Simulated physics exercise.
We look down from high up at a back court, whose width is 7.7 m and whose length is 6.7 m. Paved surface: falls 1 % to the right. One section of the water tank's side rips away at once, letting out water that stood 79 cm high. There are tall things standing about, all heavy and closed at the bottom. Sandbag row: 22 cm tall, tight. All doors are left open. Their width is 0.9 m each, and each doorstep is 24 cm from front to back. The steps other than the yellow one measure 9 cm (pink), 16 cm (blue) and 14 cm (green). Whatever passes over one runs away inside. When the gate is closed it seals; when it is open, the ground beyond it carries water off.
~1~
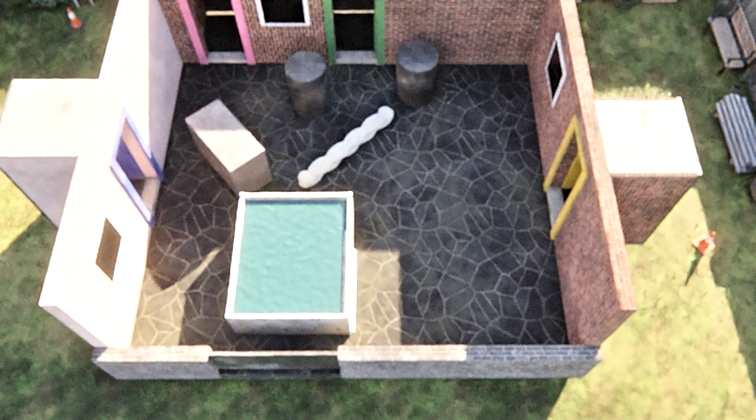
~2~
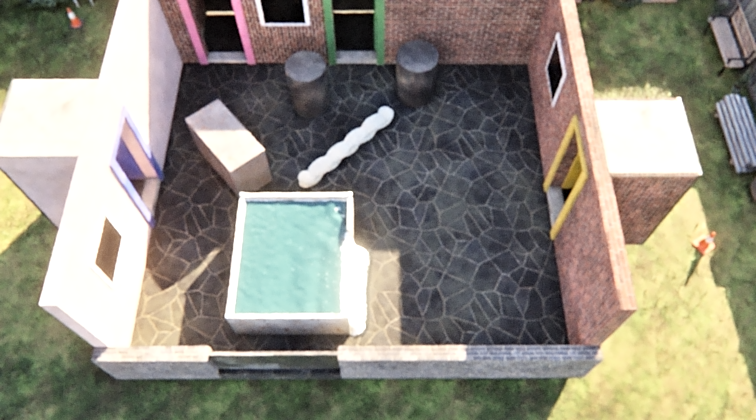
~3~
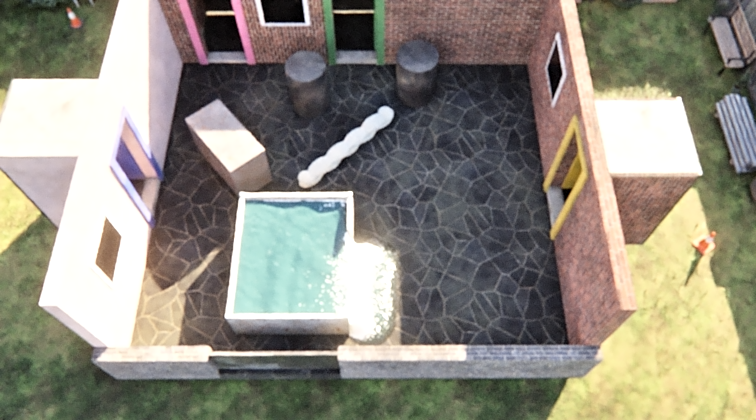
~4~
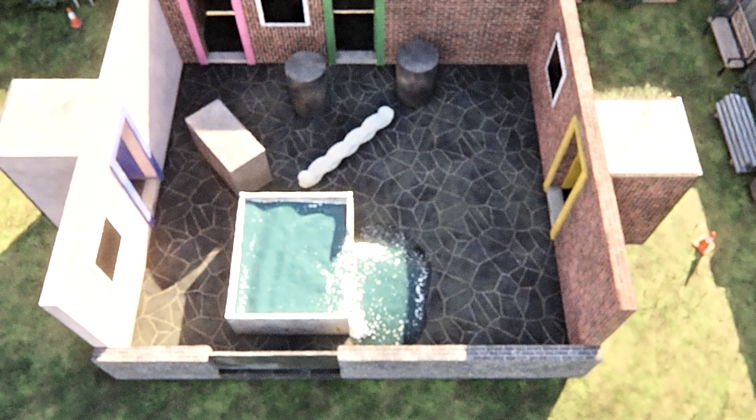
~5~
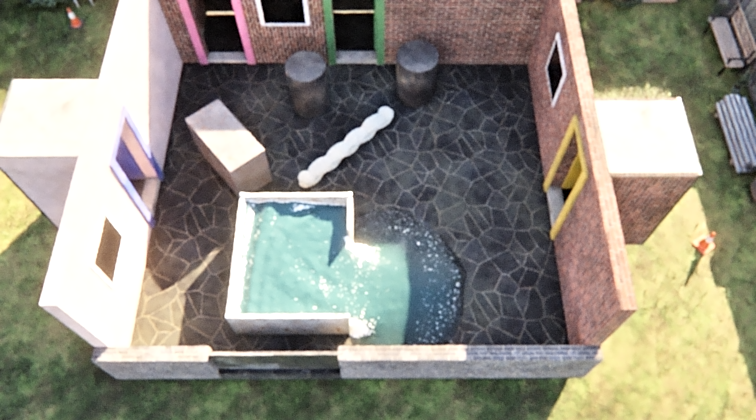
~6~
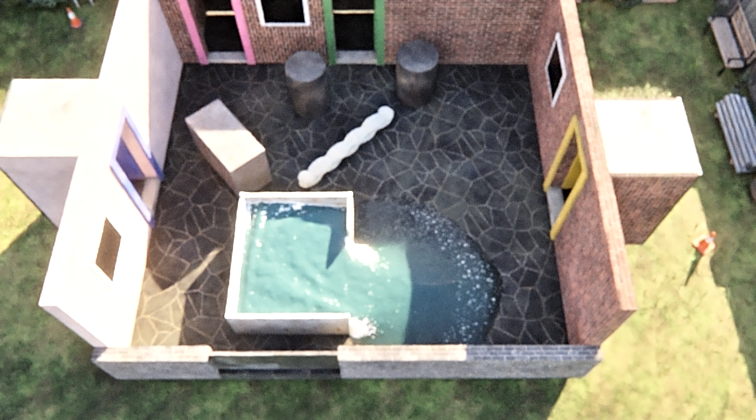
In a walled, stone-paved yard seen from above, water burst from the right side of a square tank, foamed onto the dark paving, and spread rightward in a widening, rounded sheet.
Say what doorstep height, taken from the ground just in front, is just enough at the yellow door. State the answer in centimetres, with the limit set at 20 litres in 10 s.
I would put it at 20 cm.
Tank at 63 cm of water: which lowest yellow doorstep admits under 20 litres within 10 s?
About 16 cm.
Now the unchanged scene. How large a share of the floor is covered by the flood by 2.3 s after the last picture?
I'd estimate about 35 percent.
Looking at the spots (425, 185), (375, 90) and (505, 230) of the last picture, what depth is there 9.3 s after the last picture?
About 8, 5 and 10 cm respectively.
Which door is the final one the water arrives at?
Last comes the blue one.
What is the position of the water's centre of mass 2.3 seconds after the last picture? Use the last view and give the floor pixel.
Centre of the water: Approx. (428, 268) px.
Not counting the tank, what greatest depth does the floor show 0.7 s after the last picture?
It gets to close to 52 centimetres there.
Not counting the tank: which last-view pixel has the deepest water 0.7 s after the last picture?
Near pixel (565, 360).
Then, 0.7 s after the last picture water covers 25 % of the floor, deepest (52 cm) near (565, 360); 6 cm at the yellow door, 0 litres in over its 22 cm doorstep.
Then, 2.3 s after the last picture water covers 35 % of the floor, deepest (40 cm) near (563, 349); 25 cm at the yellow door, 9 litres in over its 22 cm doorstep.
Then, 9.3 s after the last picture water covers 90 % of the floor, deepest (16 cm) near (545, 222); 15 cm at the yellow door, 13 litres in over its 22 cm doorstep.
At the yellow door as built, the water peaked near 27 cm, 1.9 s after the last picture.
Run again over the same 10 s with other heights there, 47 litres in over 16.5 cm, 11 litres over 22.5 cm. The limit of 20 litres is kept from about 20 cm up.
